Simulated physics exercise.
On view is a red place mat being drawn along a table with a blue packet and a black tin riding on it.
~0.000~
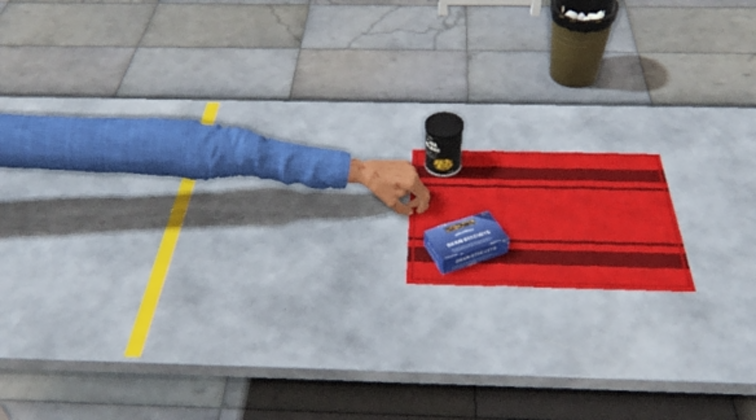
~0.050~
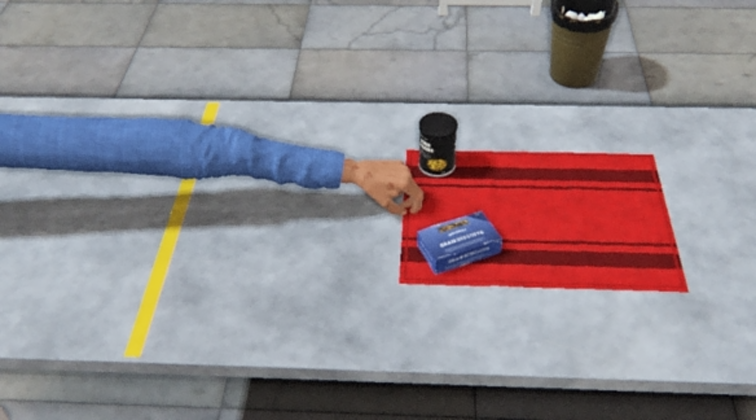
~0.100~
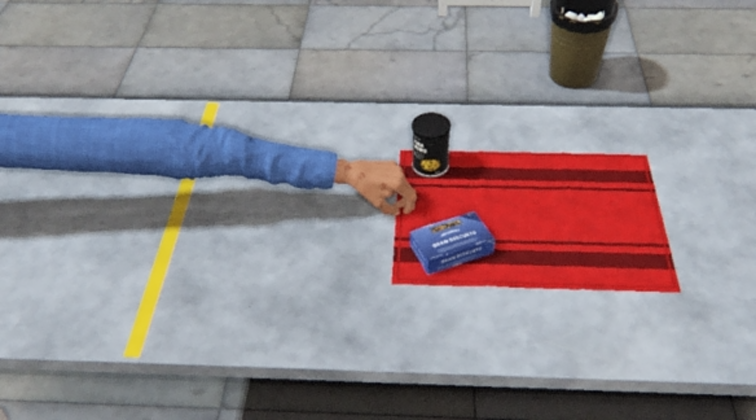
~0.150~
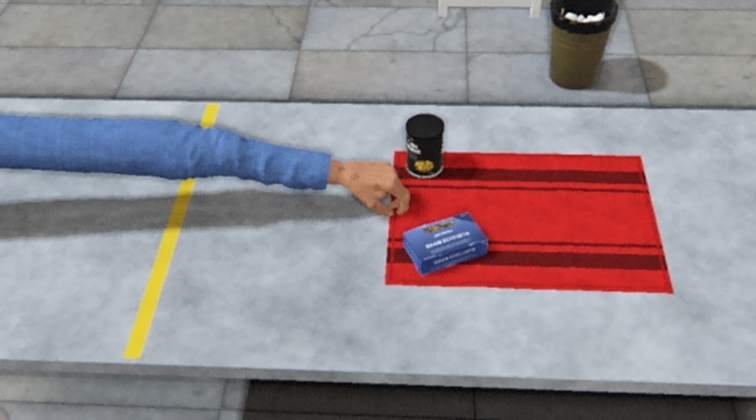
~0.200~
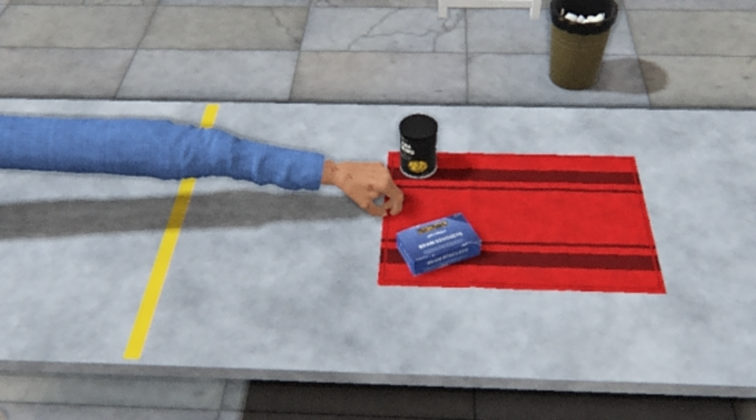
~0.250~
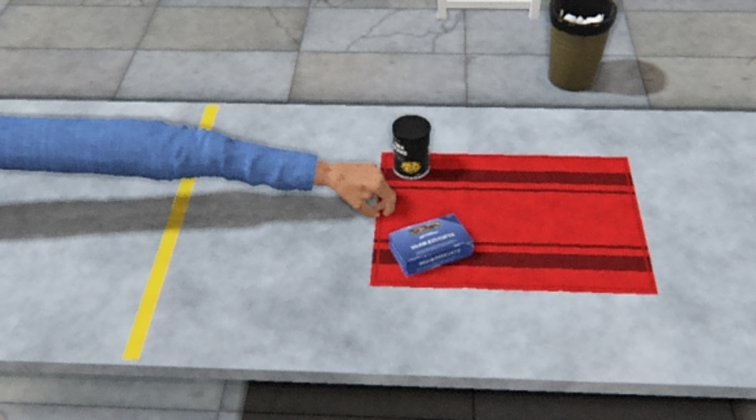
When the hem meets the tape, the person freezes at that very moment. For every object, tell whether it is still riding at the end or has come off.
Blue packet - still riding, black tin - still riding.
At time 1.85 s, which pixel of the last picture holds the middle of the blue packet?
Approx. location: (224, 239).
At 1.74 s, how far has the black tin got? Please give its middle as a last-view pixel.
Approx. position: (230, 144).
After 1.74 s, hem at the tape; blue packet on the cloth near (232, 239); black tin on the cloth near (229, 144).
After 1.85 s, hem at the tape; blue packet on the cloth near (224, 239); black tin on the cloth near (223, 144).
In the end, hem at the tape; blue packet on the cloth near (224, 239); black tin on the cloth near (223, 144). The blue packet stays on the cloth and the black tin remains aboard.
